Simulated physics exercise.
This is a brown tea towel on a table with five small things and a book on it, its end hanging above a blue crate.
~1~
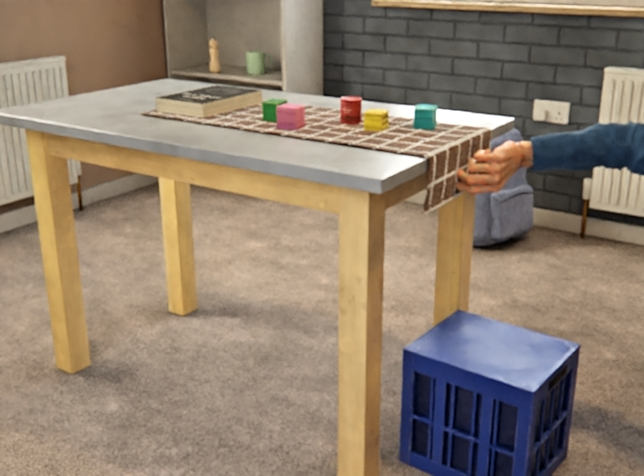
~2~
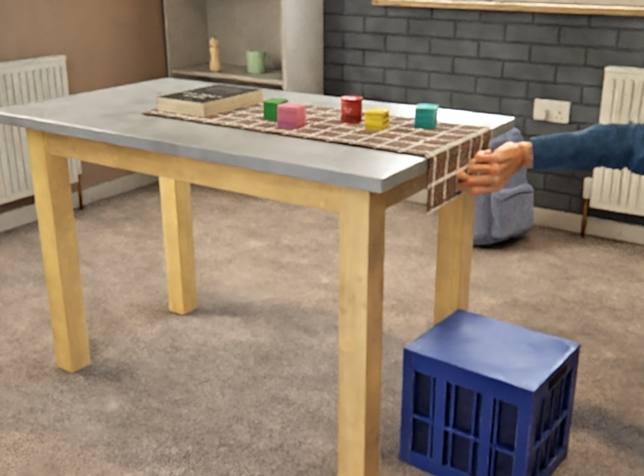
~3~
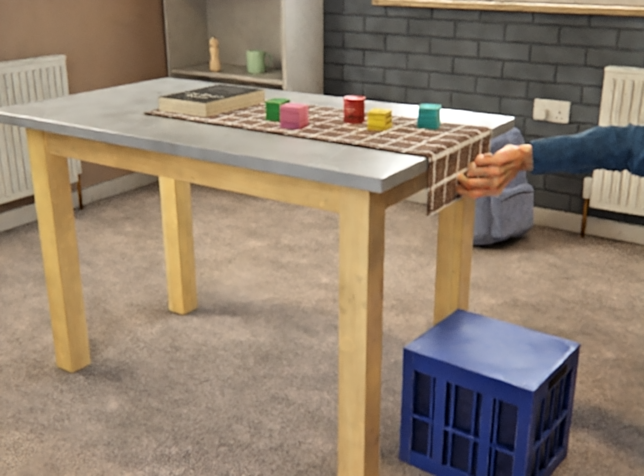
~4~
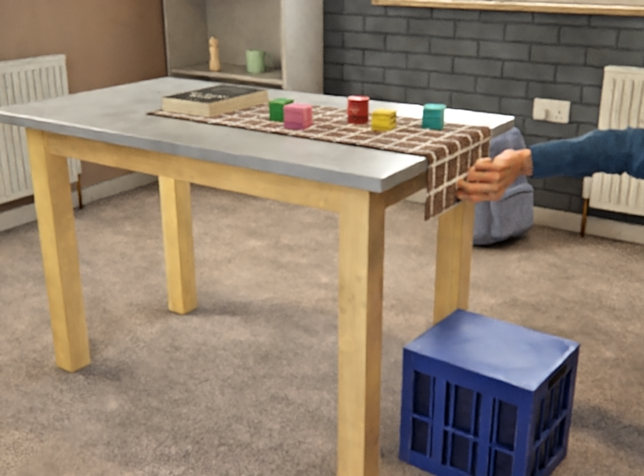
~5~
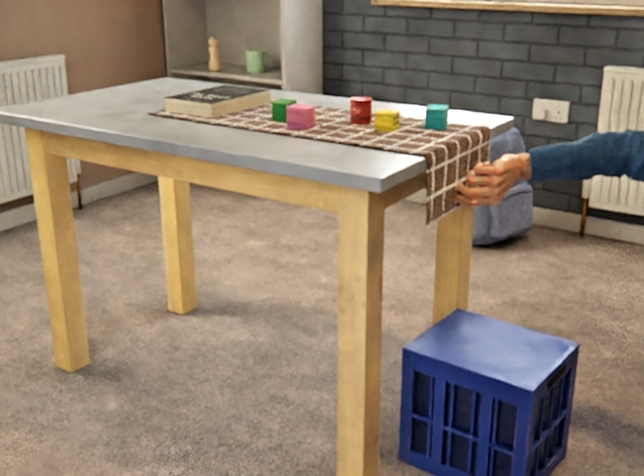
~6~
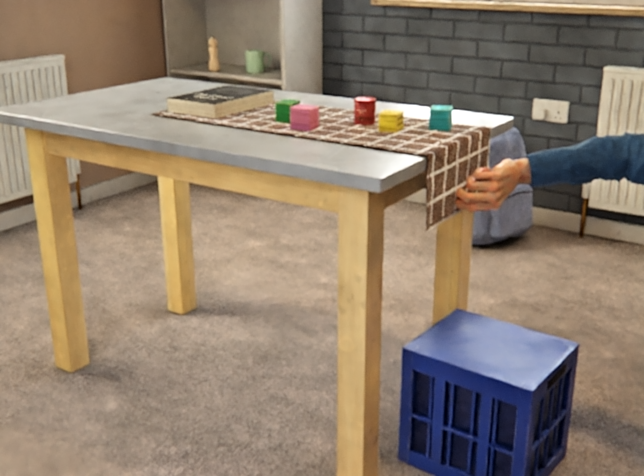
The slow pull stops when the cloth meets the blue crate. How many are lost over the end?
The count of fallen things is three.
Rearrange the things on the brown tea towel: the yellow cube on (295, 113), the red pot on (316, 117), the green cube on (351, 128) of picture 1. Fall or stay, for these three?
The yellow cube holds on, the red pot holds on, the green cube drops off.
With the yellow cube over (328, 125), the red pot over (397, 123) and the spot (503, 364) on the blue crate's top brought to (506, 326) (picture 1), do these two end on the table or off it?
The yellow cube holds on, the red pot comes down.
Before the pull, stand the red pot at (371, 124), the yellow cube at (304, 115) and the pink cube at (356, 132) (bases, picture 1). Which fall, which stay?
The red pot goes over; the yellow cube stays on; the pink cube drops off.
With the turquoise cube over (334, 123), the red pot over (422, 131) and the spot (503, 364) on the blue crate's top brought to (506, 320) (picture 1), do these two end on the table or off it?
The turquoise cube does not fall, the red pot comes down.
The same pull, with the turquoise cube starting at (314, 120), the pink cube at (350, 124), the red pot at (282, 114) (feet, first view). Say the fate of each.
The turquoise cube keeps its place on top, the pink cube comes down, the red pot survives.
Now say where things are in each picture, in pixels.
The first frame shows hem (425, 214); turquoise cube (426, 107); yellow cube (376, 111); red pot (351, 98); pink cube (291, 106); green cube (275, 101); top of the crate (503, 364).
The second frame shows hem (426, 215); turquoise cube (427, 106).
The third frame shows hem (427, 218); yellow cube (380, 110).
The fourth frame shows hem (424, 222); red pot (358, 98); top of the crate (502, 363).
The fifth frame shows hem (425, 227); pink cube (301, 106).
The sixth frame shows hem (426, 233); turquoise cube (442, 107); yellow cube (391, 112); red pot (365, 99); pink cube (304, 106); green cube (288, 101).
Soon after, hem near (456, 292); turquoise cube and yellow cube gone.
After that, hem on the crate; turquoise cube, yellow cube and red pot gone.
In the end, hem on the crate; turquoise cube, yellow cube and red pot gone. It carries off three.
